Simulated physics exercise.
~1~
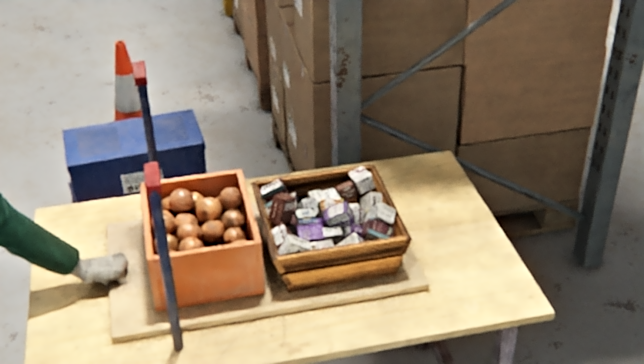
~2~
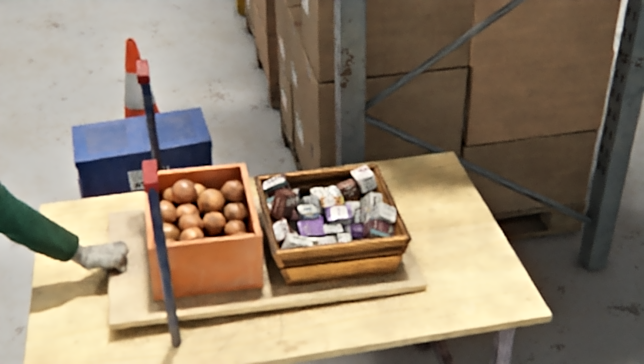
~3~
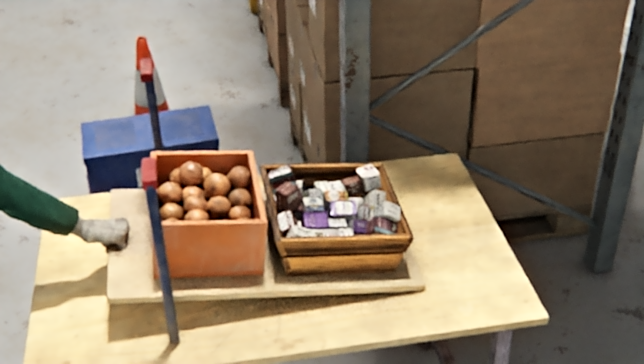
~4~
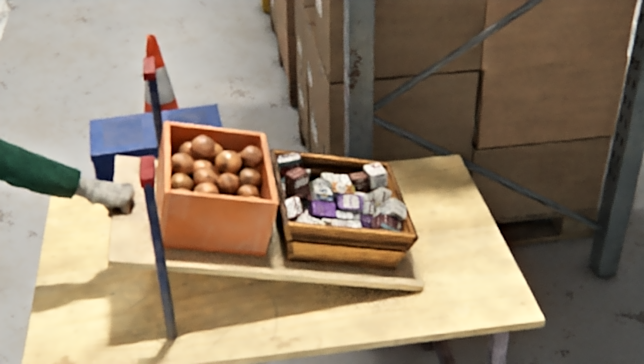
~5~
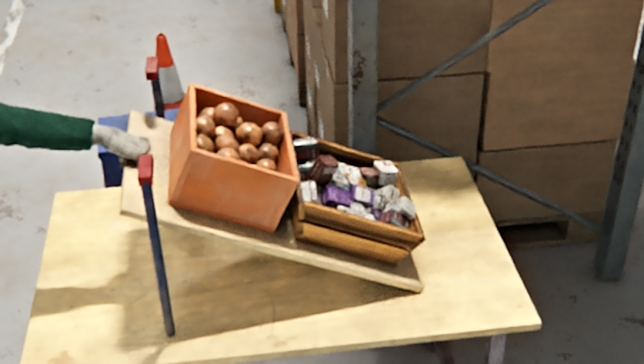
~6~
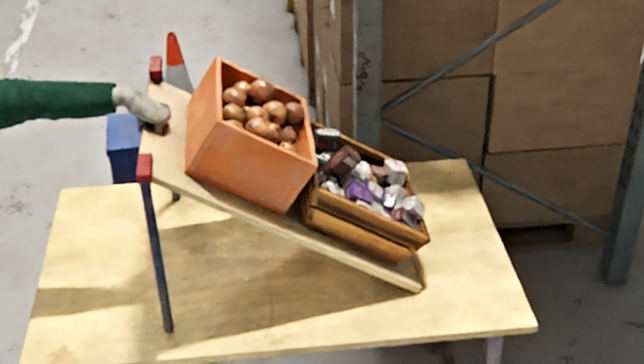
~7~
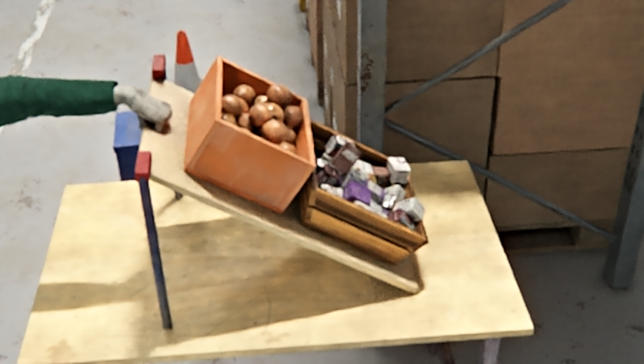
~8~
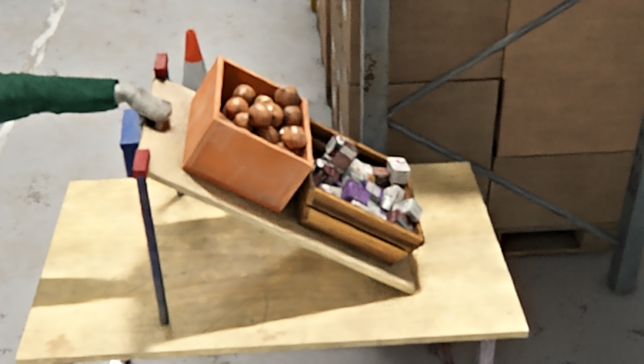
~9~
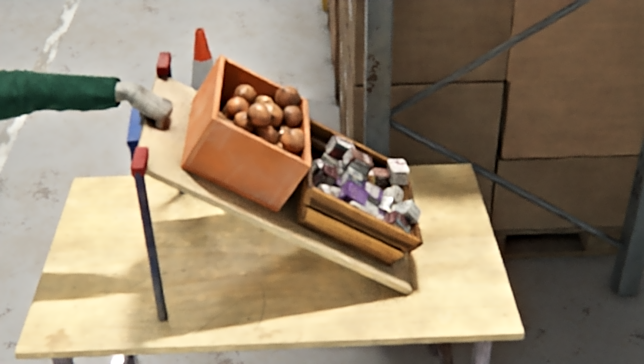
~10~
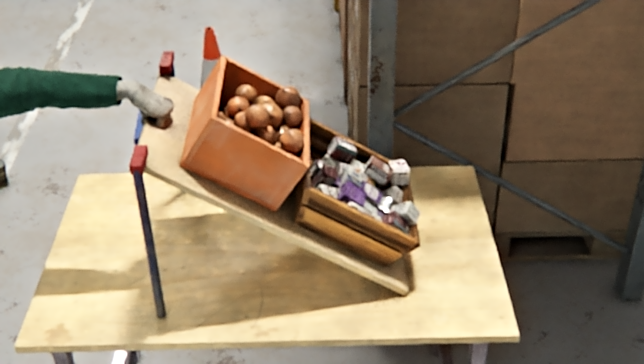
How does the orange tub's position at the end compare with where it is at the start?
At the start the orange tub sits level and low over the table, near its left side. By the end it is clearly higher and a little further right, tilted down to the right on the raised board.
The clip opens on a wooden table where an orange tub of round brown items and a wooden tub of small cartons sit side by side on a board, with a gloved hand at its left end. The hand begins to raise that end, while the right end stays down on the table. The board tilts more and more steeply, carrying both tubs up with it, until it comes up by the red-topped posts. There it stops, and the hand stays on it as the view drifts slightly. At the end both tubs lean down to the right, still holding their loads.
